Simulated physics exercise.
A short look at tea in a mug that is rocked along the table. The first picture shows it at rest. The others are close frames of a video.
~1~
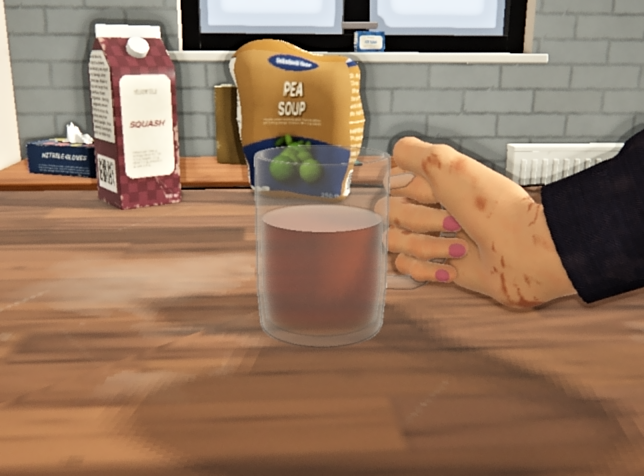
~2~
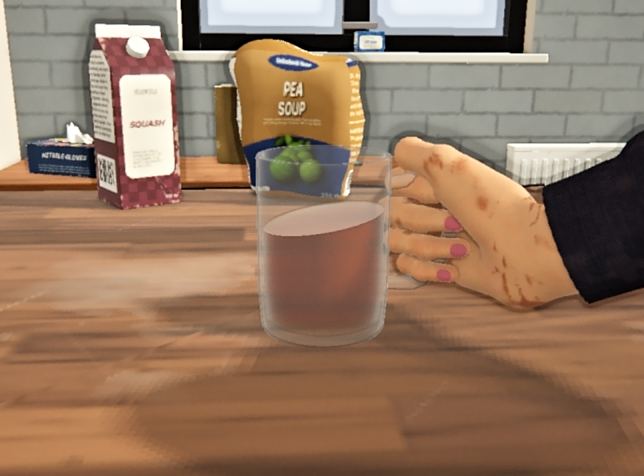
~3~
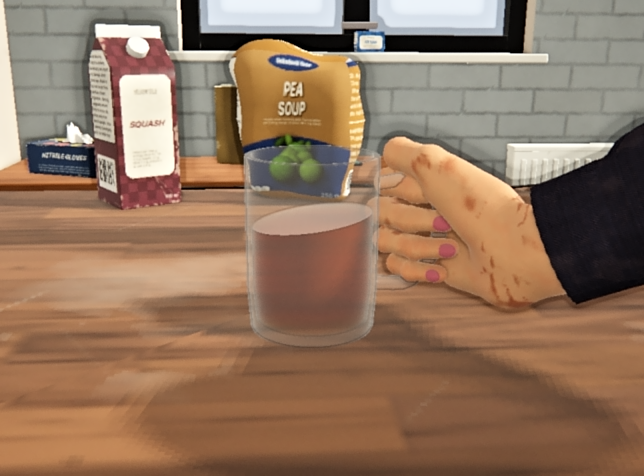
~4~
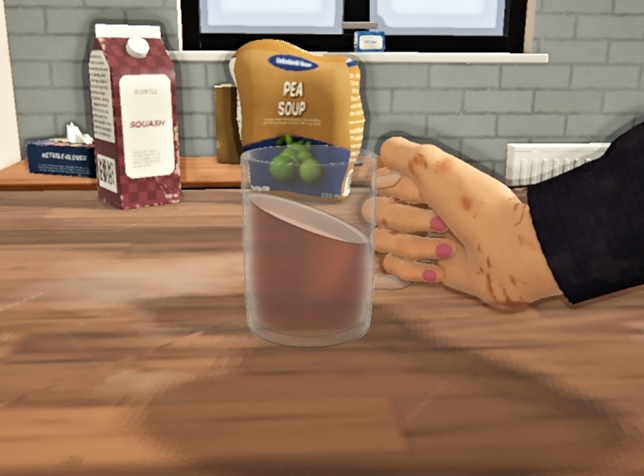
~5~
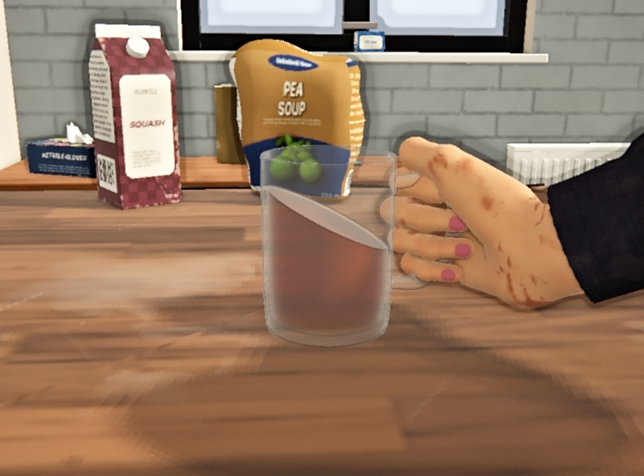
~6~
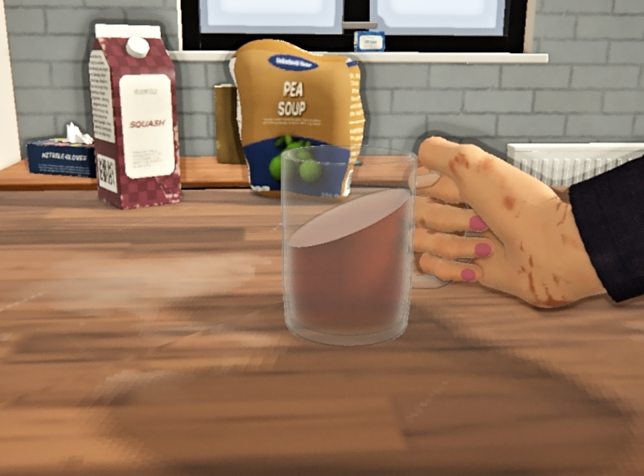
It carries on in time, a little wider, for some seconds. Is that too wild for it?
The mug slops over.
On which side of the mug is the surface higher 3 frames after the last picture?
Higher on the left wall.
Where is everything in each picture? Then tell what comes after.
The first picture shows mug (322, 236) about two thirds full; at rest.
The second picture shows mug about two thirds full, surface at (324, 218); surface clearly higher on the right.
The third picture shows mug (312, 236) about two thirds full; surface a little higher on the right.
The fourth picture shows mug about two thirds full, surface at (309, 219); surface much higher on the left.
The fifth picture shows mug (328, 235) about two thirds full; surface much higher on the left.
The sixth picture shows mug about two thirds full, surface at (348, 218); surface much higher on the right.
Next, the highest wave so far goes over the rim.
Finally, the highest wave so far goes over the rim; some is on the top.
